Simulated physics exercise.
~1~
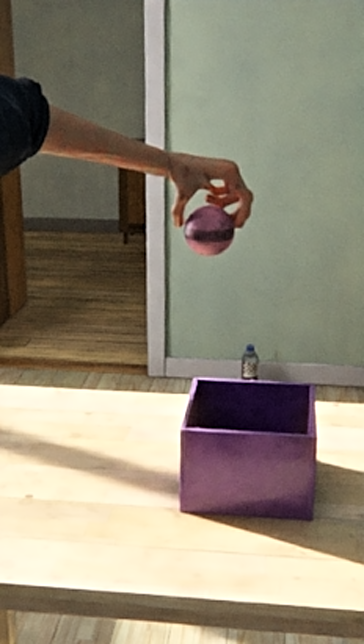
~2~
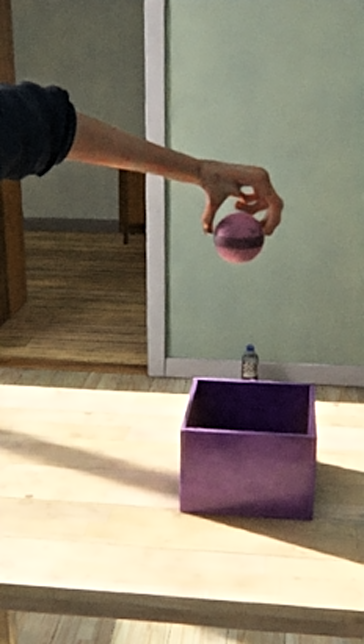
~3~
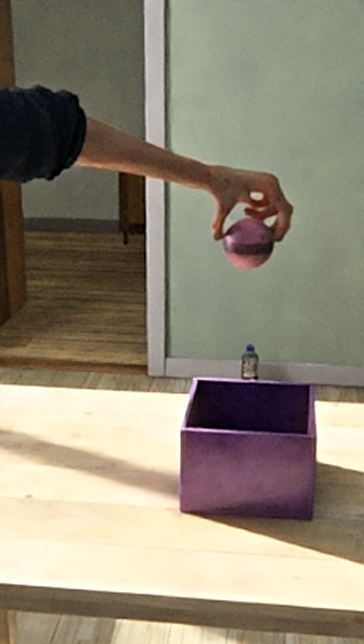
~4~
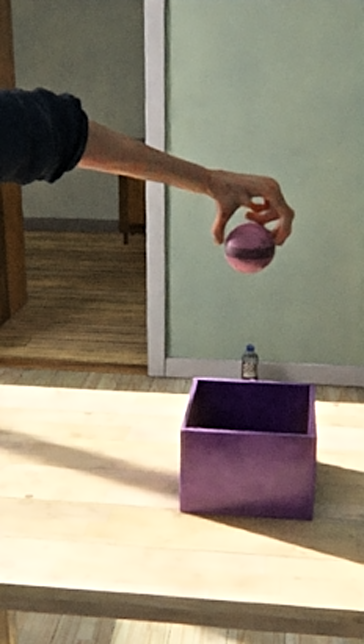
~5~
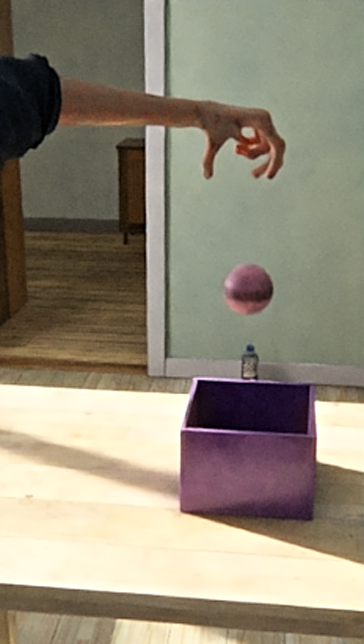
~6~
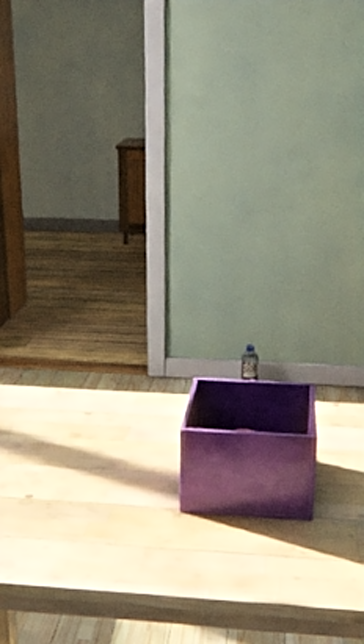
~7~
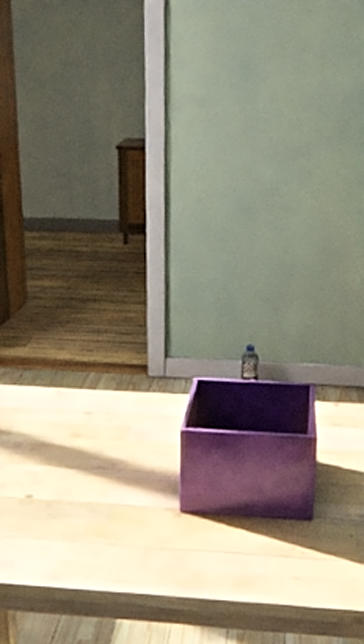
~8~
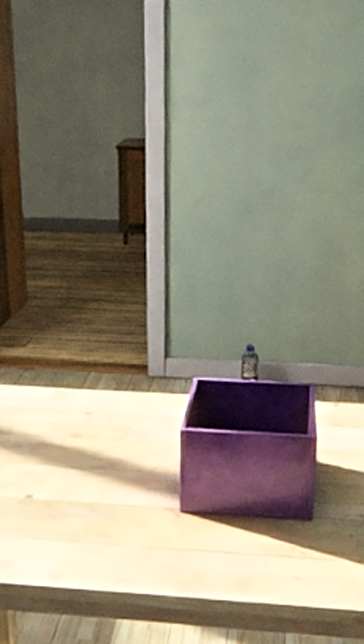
The clip shows a hand holding a pink ball above an open purple container on a wooden table, moving it slightly right and then letting go. The ball drops into the container and passes out of sight as the hand withdraws, leaving the container in place.
